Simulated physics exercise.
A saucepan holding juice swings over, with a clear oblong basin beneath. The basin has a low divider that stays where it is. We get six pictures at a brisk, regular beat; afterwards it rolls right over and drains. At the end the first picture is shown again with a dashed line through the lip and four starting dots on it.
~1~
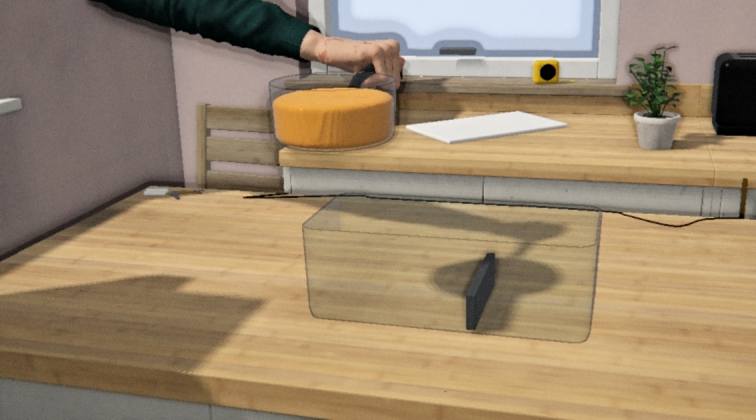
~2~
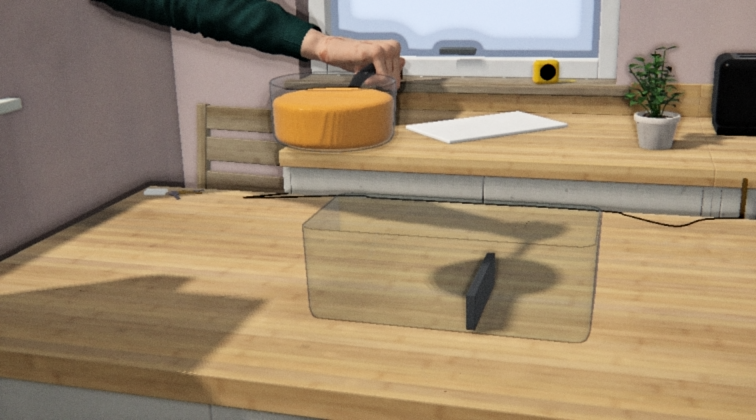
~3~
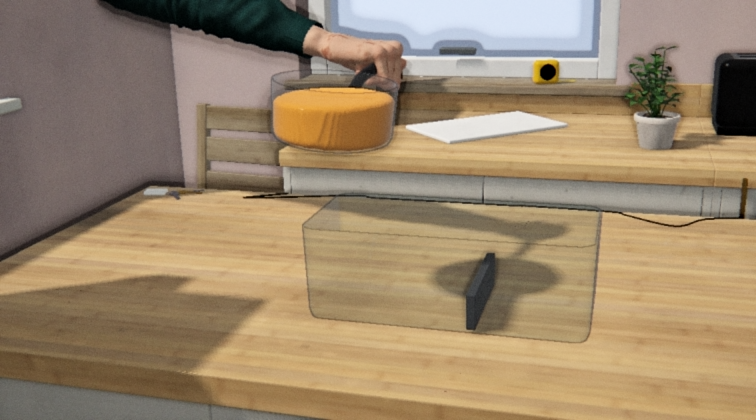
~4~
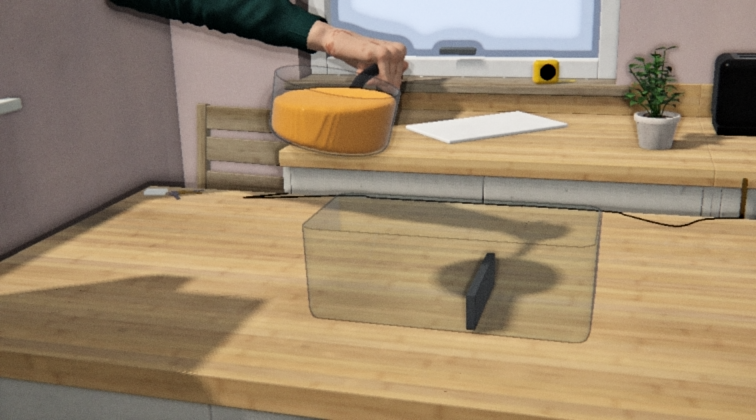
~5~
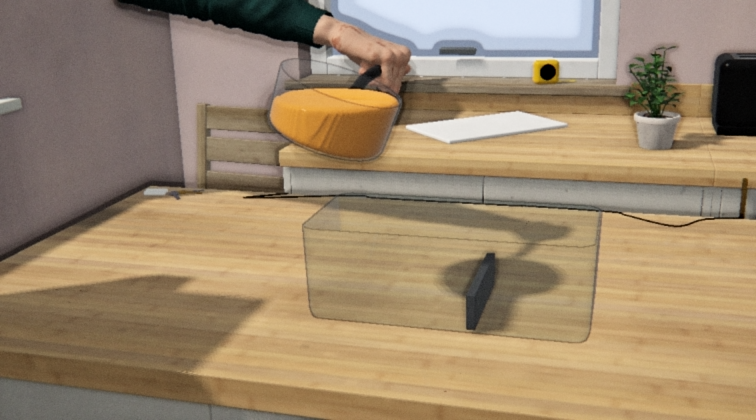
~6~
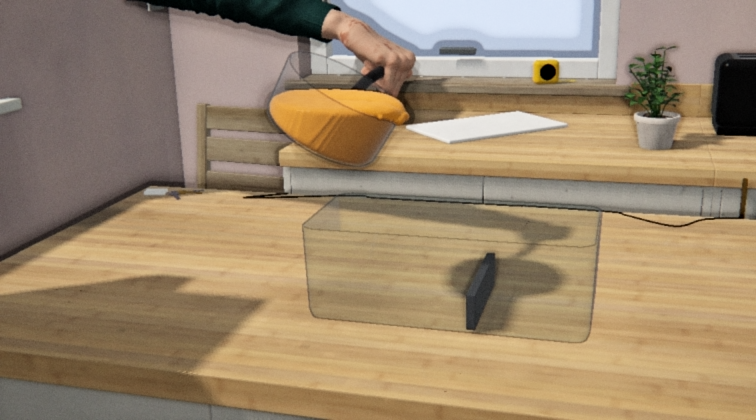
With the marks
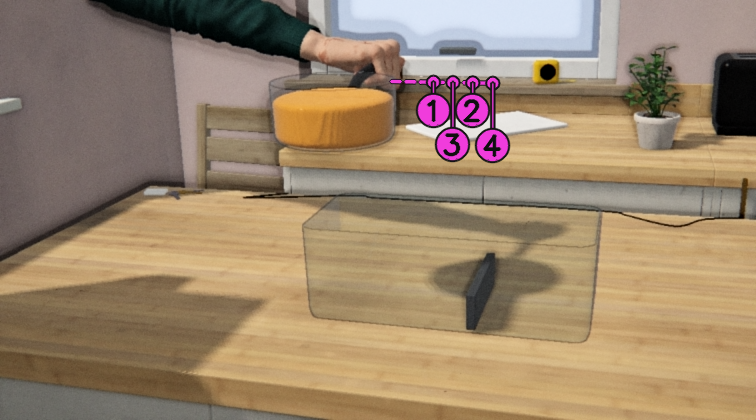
A hand held a clear saucepan of orange juice above a wooden counter, beyond a clear oblong basin, then gradually tilted it to the right until the juice just reached over the lip.
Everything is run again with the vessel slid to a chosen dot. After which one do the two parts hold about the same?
Use spot 1.
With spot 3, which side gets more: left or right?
The right side.
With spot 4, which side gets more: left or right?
The right side.
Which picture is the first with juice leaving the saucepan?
In picture 6.
On the marked copy, 1 at (433, 82); 2 at (472, 82); 3 at (452, 82); 4 at (492, 83).
With 1, about 50 % ends left of the wall and 50 % right of it.
With 2, about 15 % ends left of the wall and 85 % right of it.
With 3, about 32 % ends left of the wall and 67 % right of it.
With 4, about 7 % ends left of the wall and 92 % right of it.
